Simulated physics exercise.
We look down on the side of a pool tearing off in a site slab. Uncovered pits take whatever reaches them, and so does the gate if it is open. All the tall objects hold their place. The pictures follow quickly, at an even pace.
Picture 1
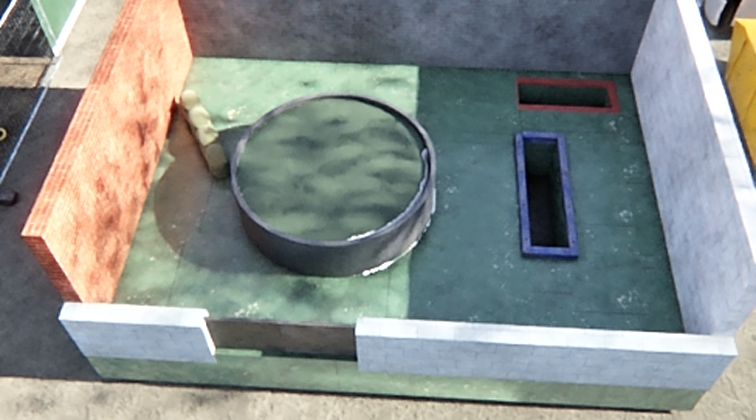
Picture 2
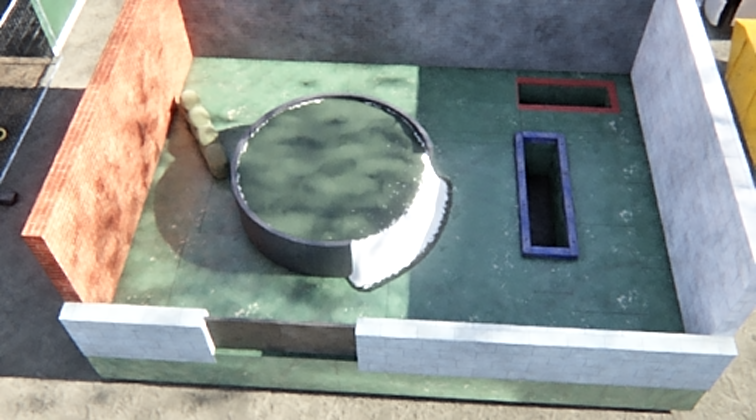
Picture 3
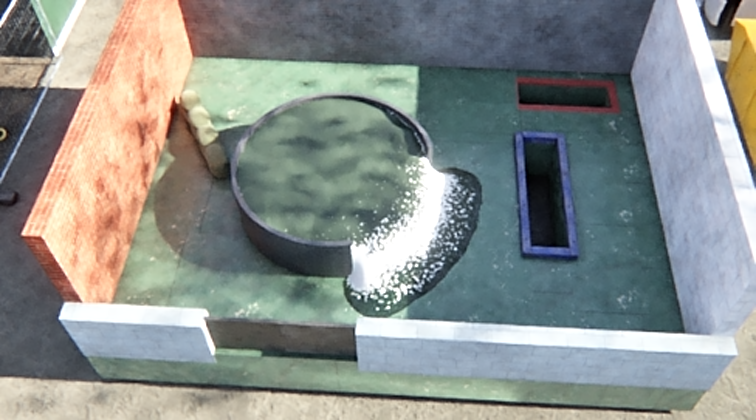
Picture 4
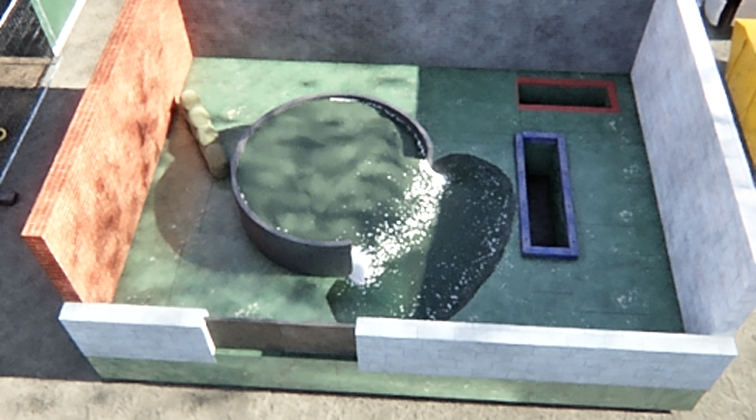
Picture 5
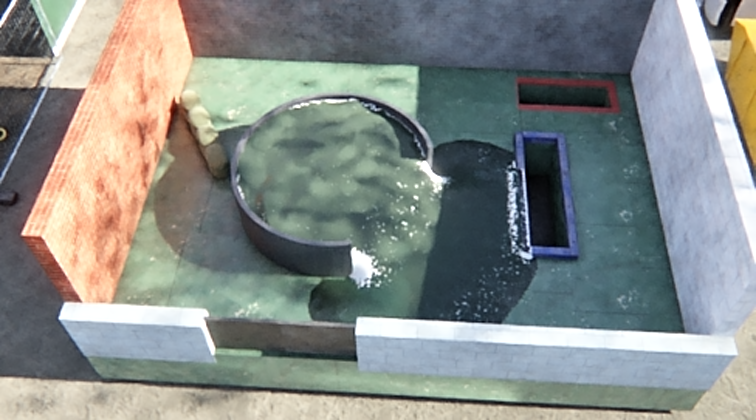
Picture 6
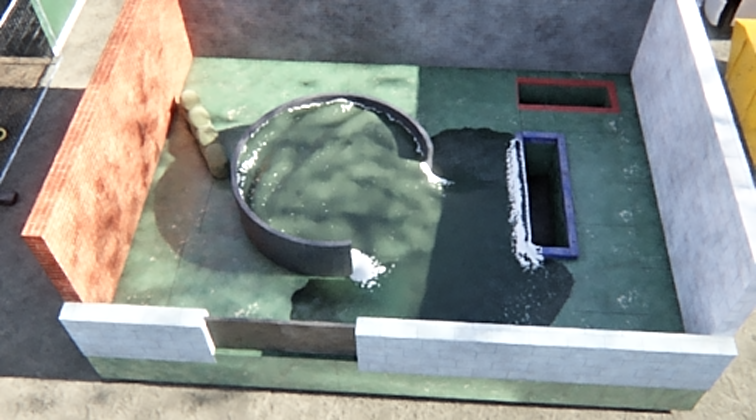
A round pool's side tears open and water pours out rightward, reaching the blue-rimmed pit.
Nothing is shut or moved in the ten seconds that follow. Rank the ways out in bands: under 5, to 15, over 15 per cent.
One by one: The gate takes under 5 %; the blue pit takes over 15 %; the red pit takes over 15 %.
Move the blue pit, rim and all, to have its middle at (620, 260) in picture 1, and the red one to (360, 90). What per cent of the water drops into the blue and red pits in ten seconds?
Roughly, in per cent: Blue 40, red 6.
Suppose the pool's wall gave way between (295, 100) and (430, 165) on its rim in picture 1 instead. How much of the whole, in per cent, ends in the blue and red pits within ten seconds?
Roughly, in per cent: Blue 8, red 45.
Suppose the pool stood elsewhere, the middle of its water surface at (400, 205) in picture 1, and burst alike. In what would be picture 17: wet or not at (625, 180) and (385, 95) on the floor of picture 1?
In turn: Under water, dry.
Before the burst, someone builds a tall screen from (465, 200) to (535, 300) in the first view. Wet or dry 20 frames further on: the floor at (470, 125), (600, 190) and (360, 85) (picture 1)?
In that order: Awash, awash, not flooded.
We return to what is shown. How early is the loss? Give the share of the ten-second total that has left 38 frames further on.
About 75 per cent.
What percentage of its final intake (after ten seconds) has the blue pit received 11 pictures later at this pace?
Some 50 per cent.
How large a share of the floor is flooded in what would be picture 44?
Roughly 75 per cent.
A moment on, water covers 30 % of the floor; the gate 0 %, the blue pit 5 %, the red pit 0 %.
Next, water covers 40 % of the floor; the gate 0 %, the blue pit 10 %, the red pit 0 %.
Then, water covers 55 % of the floor; the gate 0 %, the blue pit 15 %, the red pit 2 %.
Later, water covers 75 % of the floor; the gate 0 %, the blue pit 19 %, the red pit 17 %.
In the end, water covers 95 % of the floor; the gate 0 %, the blue pit 20 %, the red pit 30 %.
